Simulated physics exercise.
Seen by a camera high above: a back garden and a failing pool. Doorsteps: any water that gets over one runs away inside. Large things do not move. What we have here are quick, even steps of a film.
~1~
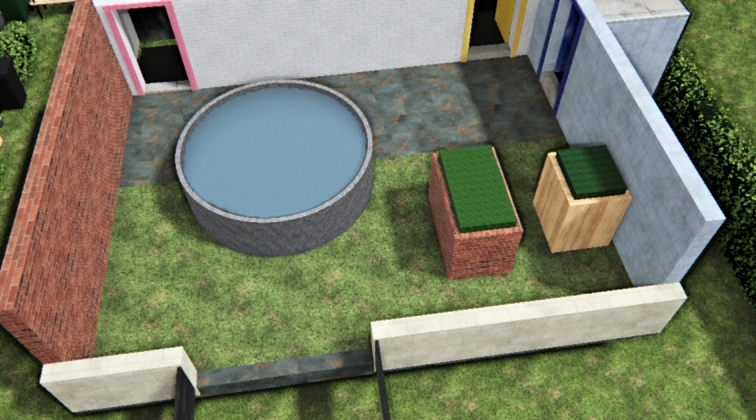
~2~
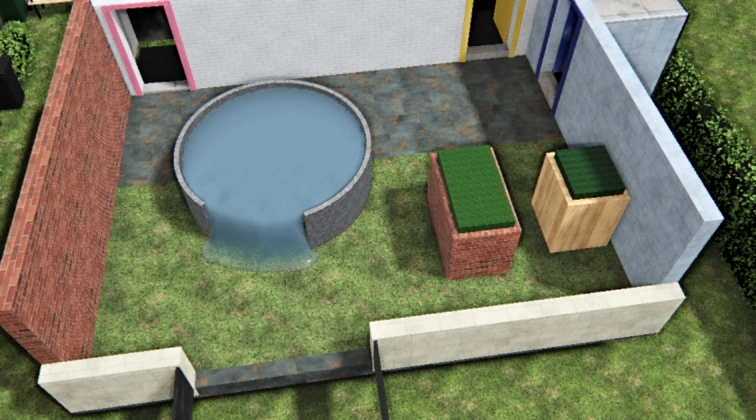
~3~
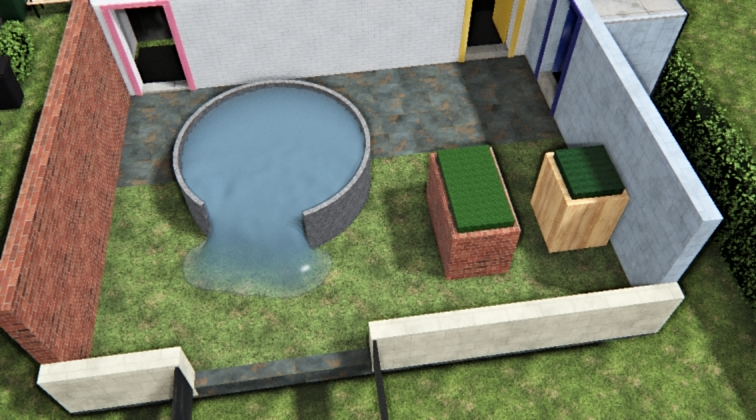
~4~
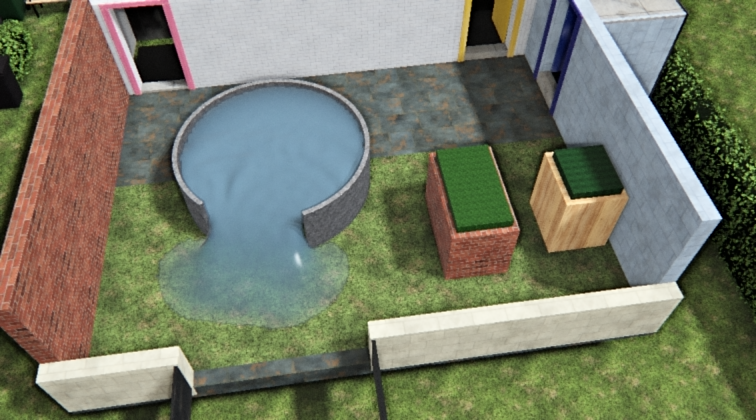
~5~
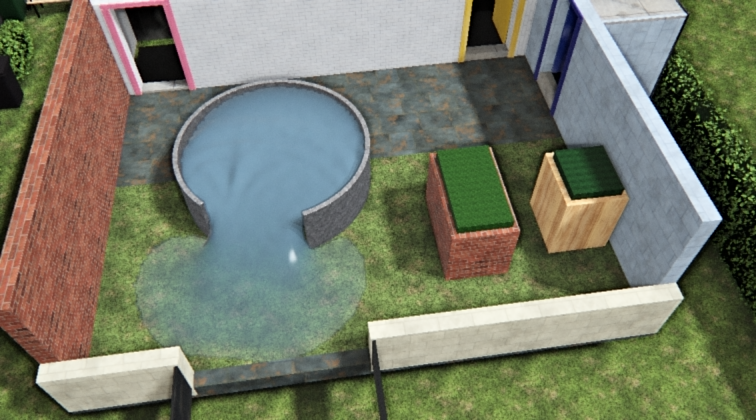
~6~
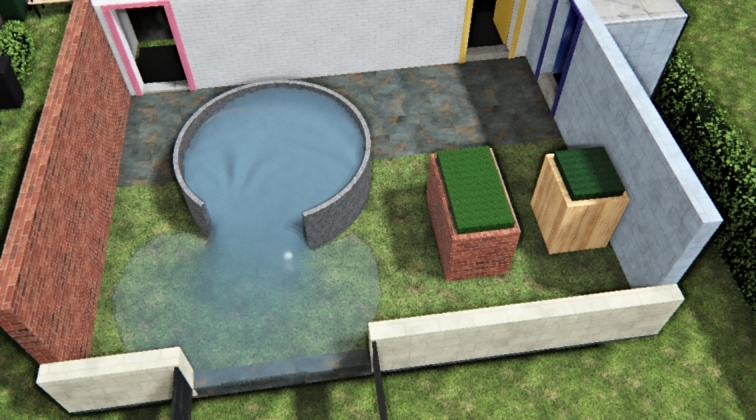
Water pouring from a gap in the front of a round grey pool, spreading across the grass of a walled garden.
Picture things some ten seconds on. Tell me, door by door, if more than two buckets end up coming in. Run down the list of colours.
At the pink door, yes, more than two. At the blue door, no, two at most. At the yellow door, no, two at most.
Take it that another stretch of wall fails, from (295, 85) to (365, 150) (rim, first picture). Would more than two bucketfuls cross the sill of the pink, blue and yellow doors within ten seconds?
Result per door - pink door: Exceeds; blue door: Exceeds; yellow door: Exceeds.
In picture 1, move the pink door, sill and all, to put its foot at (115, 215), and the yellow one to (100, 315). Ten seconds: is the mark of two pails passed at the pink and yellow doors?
Result - the pink exceeds the limit while the yellow exceeds the limit.
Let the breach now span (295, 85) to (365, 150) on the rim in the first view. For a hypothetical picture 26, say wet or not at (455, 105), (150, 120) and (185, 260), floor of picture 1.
Taking each in turn, they come out watered, watered, kept dry.
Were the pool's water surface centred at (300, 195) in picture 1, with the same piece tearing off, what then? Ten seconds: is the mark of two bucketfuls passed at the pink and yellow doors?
Result: Pink stays within the threshold, and yellow stays within the threshold.
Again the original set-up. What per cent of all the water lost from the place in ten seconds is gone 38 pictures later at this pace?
That comes to 75 per cent, as I work it out.
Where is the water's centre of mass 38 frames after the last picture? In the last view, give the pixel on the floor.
I'd place it roughly at (239, 215).
A moment on, water covers 25 % of the floor; the pink door not reached, the blue door not reached, the yellow door not reached.
Next, water covers 25 % of the floor; the pink door not reached, the blue door not reached, the yellow door not reached.
Then, water covers 40 % of the floor; the pink door not reached, the blue door not reached, the yellow door not reached.
Later, water covers 55 % of the floor; the pink door far over two buckets in, the blue door not reached, the yellow door not reached.
In the end, water covers 75 % of the floor; the pink door far over two buckets in, the blue door not reached, the yellow door not reached.
